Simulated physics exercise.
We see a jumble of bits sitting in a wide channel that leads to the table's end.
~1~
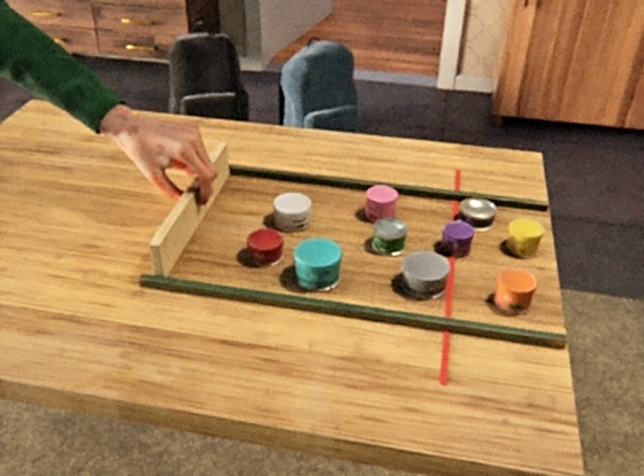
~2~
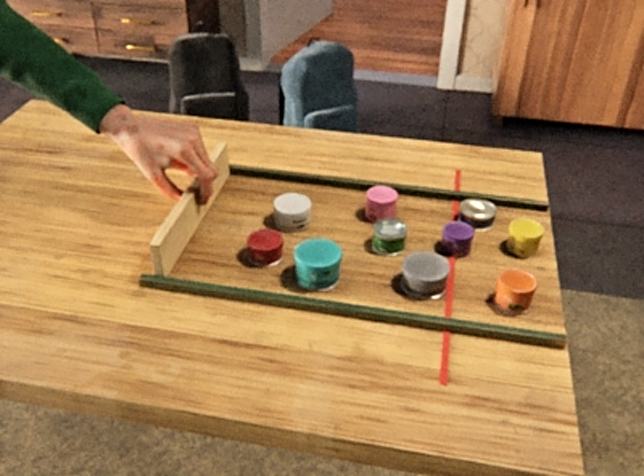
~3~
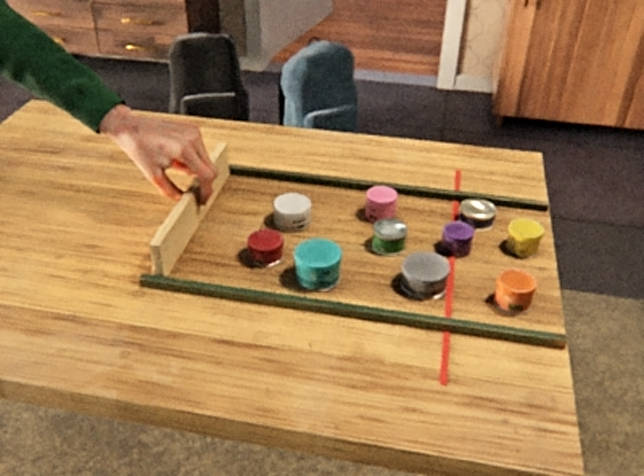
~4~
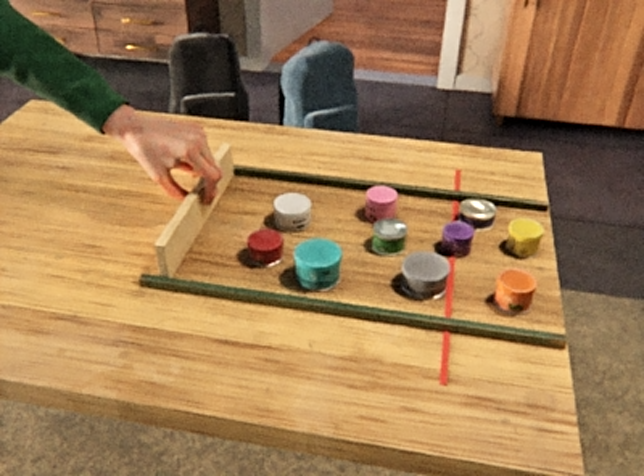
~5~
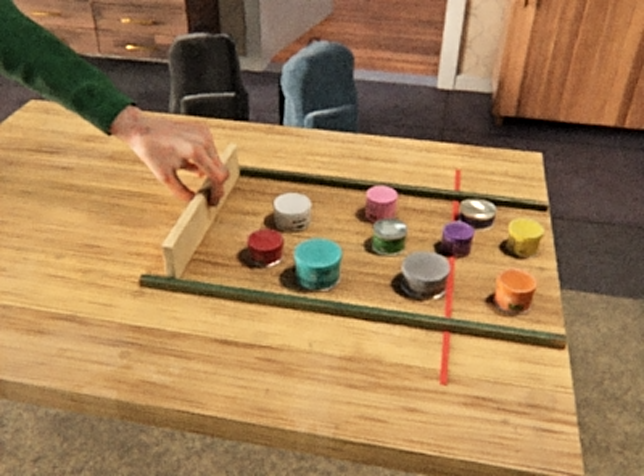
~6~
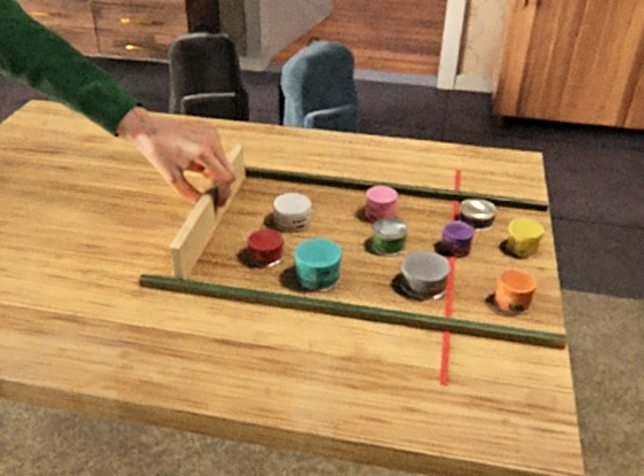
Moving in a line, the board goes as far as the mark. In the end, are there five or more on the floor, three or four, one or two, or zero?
There are zero on the floor.
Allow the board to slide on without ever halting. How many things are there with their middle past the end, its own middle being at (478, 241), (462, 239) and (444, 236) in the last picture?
First 2, next 0, last 0.
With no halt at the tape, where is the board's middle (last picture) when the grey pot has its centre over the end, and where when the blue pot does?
(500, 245) and (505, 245), roughly.
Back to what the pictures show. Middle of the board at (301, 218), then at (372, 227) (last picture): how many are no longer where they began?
The number moved is 3 and then 6.
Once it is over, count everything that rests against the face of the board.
The figure is 4.
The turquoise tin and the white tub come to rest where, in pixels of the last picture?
Final positions - turquoise tin around (475, 295), white tub around (474, 231).
A little later, none off yet; yellow tin at rest near (524, 239); orange tin at rest near (515, 292); blue pot at rest near (477, 215).
When it is over, the number that fall off is zero.
